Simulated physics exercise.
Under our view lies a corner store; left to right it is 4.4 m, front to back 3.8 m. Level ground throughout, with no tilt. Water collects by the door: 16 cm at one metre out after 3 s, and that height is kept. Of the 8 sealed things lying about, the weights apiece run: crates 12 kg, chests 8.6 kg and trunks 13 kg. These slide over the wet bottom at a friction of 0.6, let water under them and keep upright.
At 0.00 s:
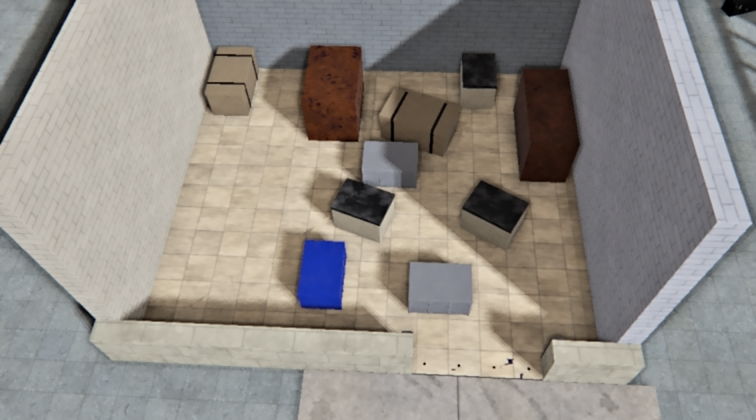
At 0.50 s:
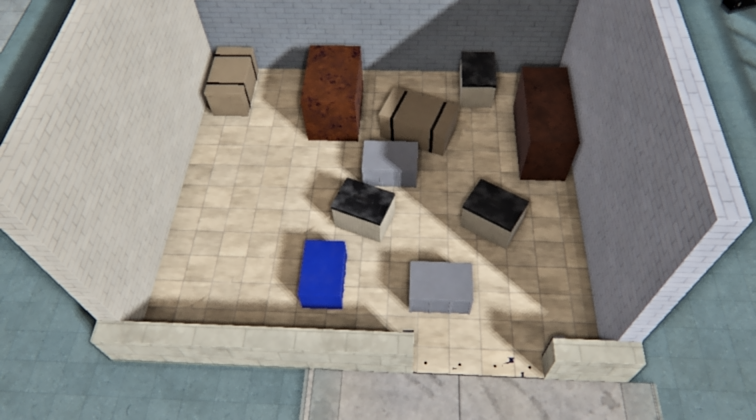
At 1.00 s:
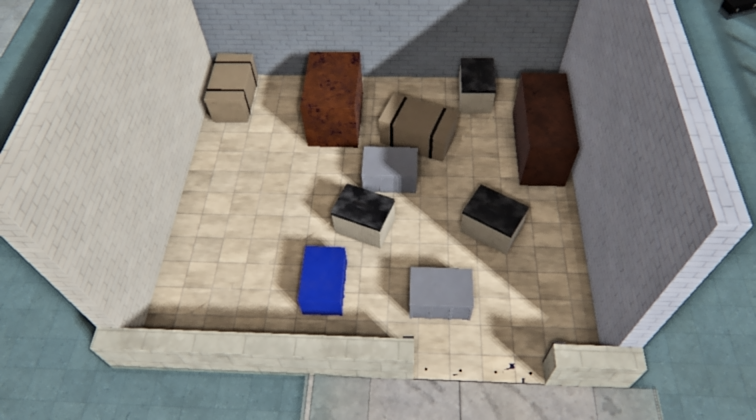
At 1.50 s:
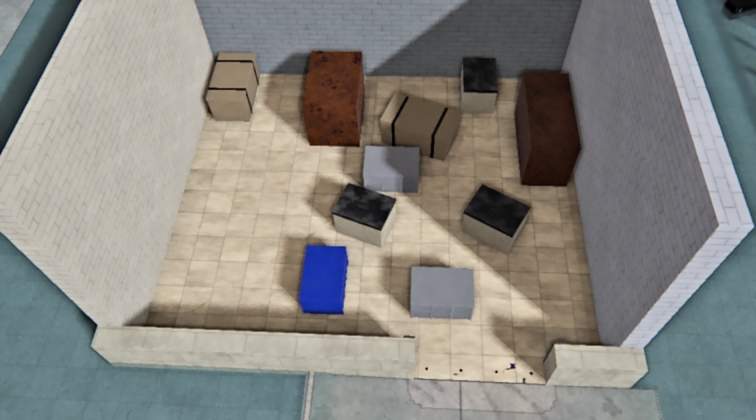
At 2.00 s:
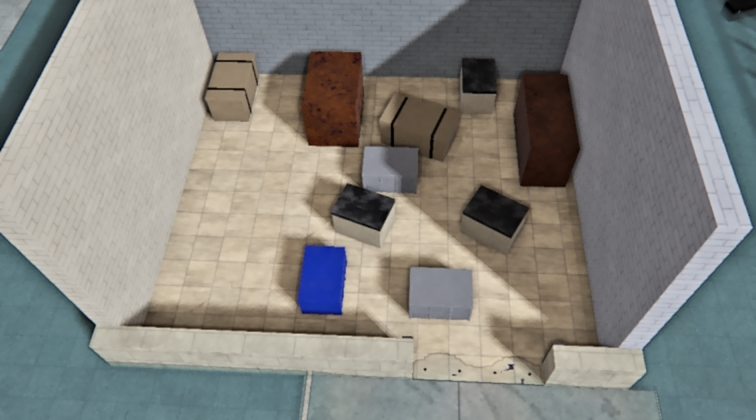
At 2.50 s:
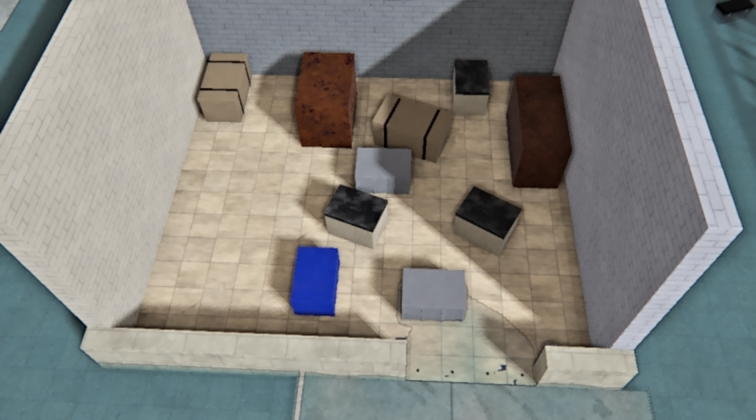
Corner store seen from above, with crates and boxes standing still on a tiled floor as shallow water creeps in at the doorway.
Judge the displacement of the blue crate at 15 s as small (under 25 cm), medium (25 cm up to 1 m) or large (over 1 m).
Small.
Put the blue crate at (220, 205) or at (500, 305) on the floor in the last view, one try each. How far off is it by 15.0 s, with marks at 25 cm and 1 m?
The first time it wanders far off, the second time it wanders far off.
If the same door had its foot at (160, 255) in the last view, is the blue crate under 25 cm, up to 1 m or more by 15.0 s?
The blue crate drifts well away.
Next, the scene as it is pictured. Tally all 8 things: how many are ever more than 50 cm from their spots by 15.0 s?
7 in all.
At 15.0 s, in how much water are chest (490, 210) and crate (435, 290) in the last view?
Depths: Near 12 cm, then near 9 cm.
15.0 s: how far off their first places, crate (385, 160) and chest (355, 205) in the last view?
In turn: 250 cm, 150 cm.
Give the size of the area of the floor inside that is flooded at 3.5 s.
The covered patch comes to about 2.0 m2.
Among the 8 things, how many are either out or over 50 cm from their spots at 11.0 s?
Tally at that time: 5.
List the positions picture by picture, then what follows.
In the first picture, the blue crate at (322, 267), on the bottom; 0.0 m2 under water; 0 of 8 have shifted.
In the second picture, the blue crate at (322, 267), on the bottom; 0.0 m2 under water; 0 of 8 have shifted.
In the third picture, the blue crate at (322, 273) rests on the ground; 0.0 m2 under water; 0 of 8 have shifted.
In the fourth picture, the blue crate at (323, 272) rests on the ground; water covers 0.0 m2; 0 of 8 have shifted.
In the fifth picture, the blue crate at (322, 273), on the bottom; water covers 0.0 m2; 0 of 8 have shifted.
In the sixth picture, the blue crate at (315, 274) rests on the ground; 0.5 m2 under water; 0 of 8 have shifted.
After 3.5 s the blue crate is near (315, 274), 0.0 m from its start, aground; 0 afloat.
After 6.8 s the blue crate is near (315, 274), 0.0 m from its start, aground; 2 afloat.
After 11.0 s the blue crate is near (315, 274), 0.0 m from its start, aground; 4 afloat.
After 15.0 s the blue crate is near (318, 273), 0.0 m from its start, aground; 7 afloat.
